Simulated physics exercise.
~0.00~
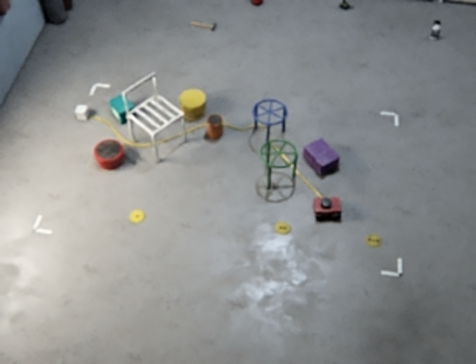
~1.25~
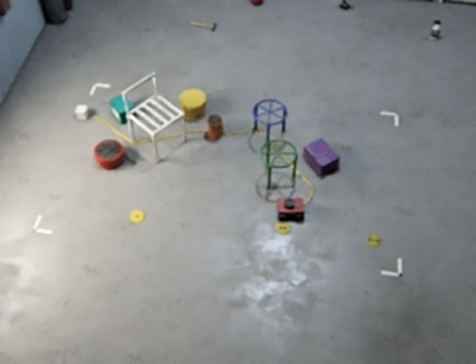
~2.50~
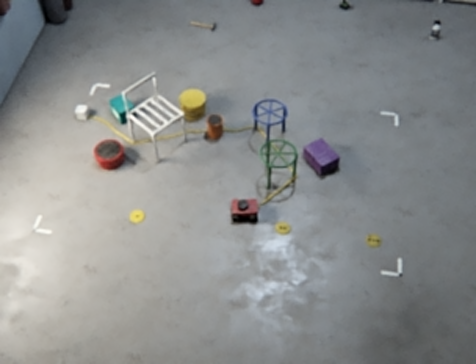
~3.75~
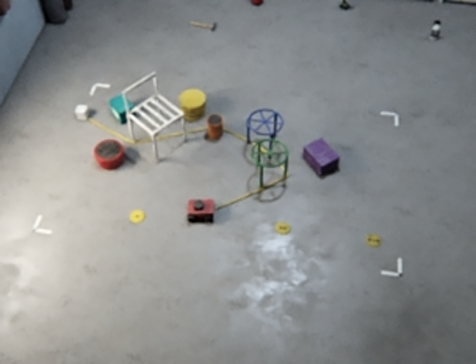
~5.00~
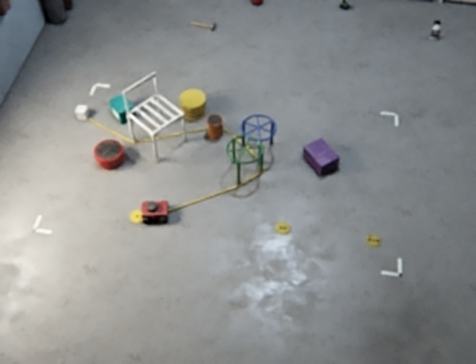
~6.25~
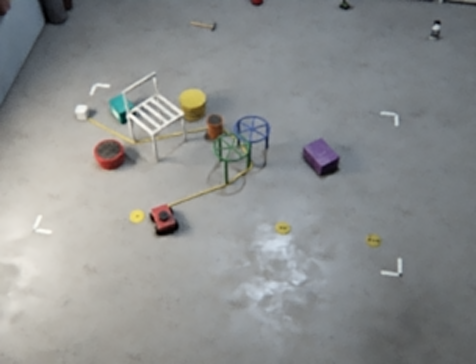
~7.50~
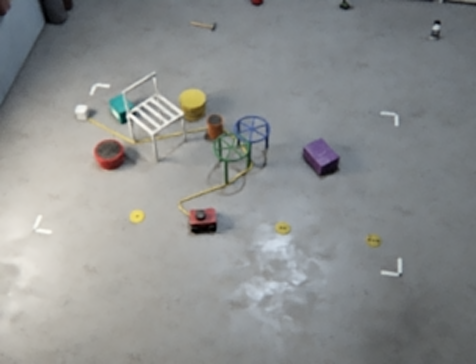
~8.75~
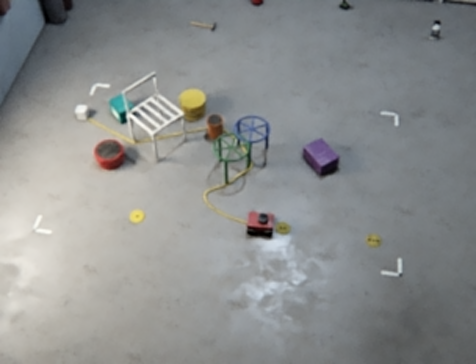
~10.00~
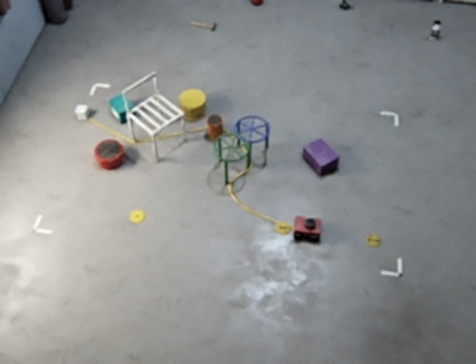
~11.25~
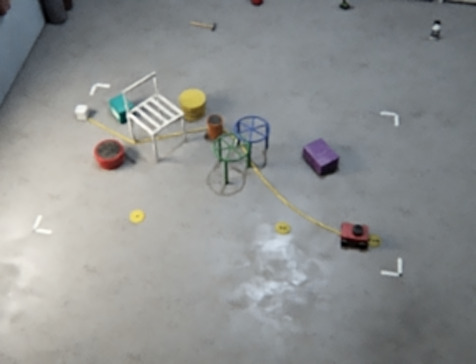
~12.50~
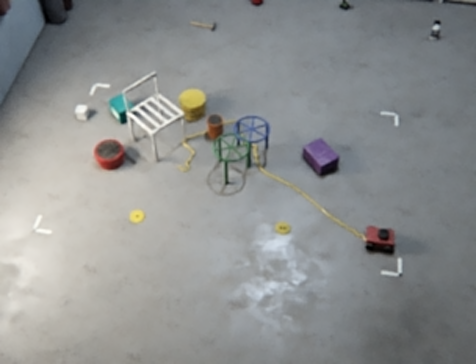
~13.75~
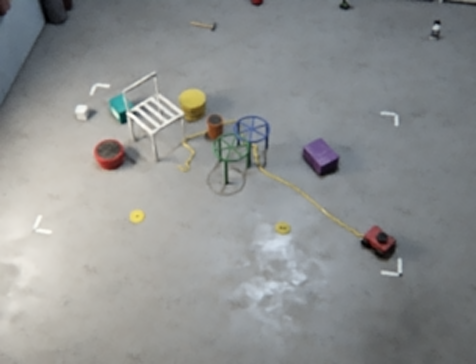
A small red cart trailing a yellow lead slides left across a grey workshop floor, passing in front of a green stool and a blue stool. As it heads for the leftmost yellow mark, the lead tightens around the stools and drags both of them left, away from the purple crate. The cart then turns back and travels right, the lead bending slack behind it while the stools stay put. It crosses the middle mark and reaches the right one, drawing the lead out straighter. Finally the lead comes away from the white block at its far end, and the cart stops near the right corner marking, the stools still upright.
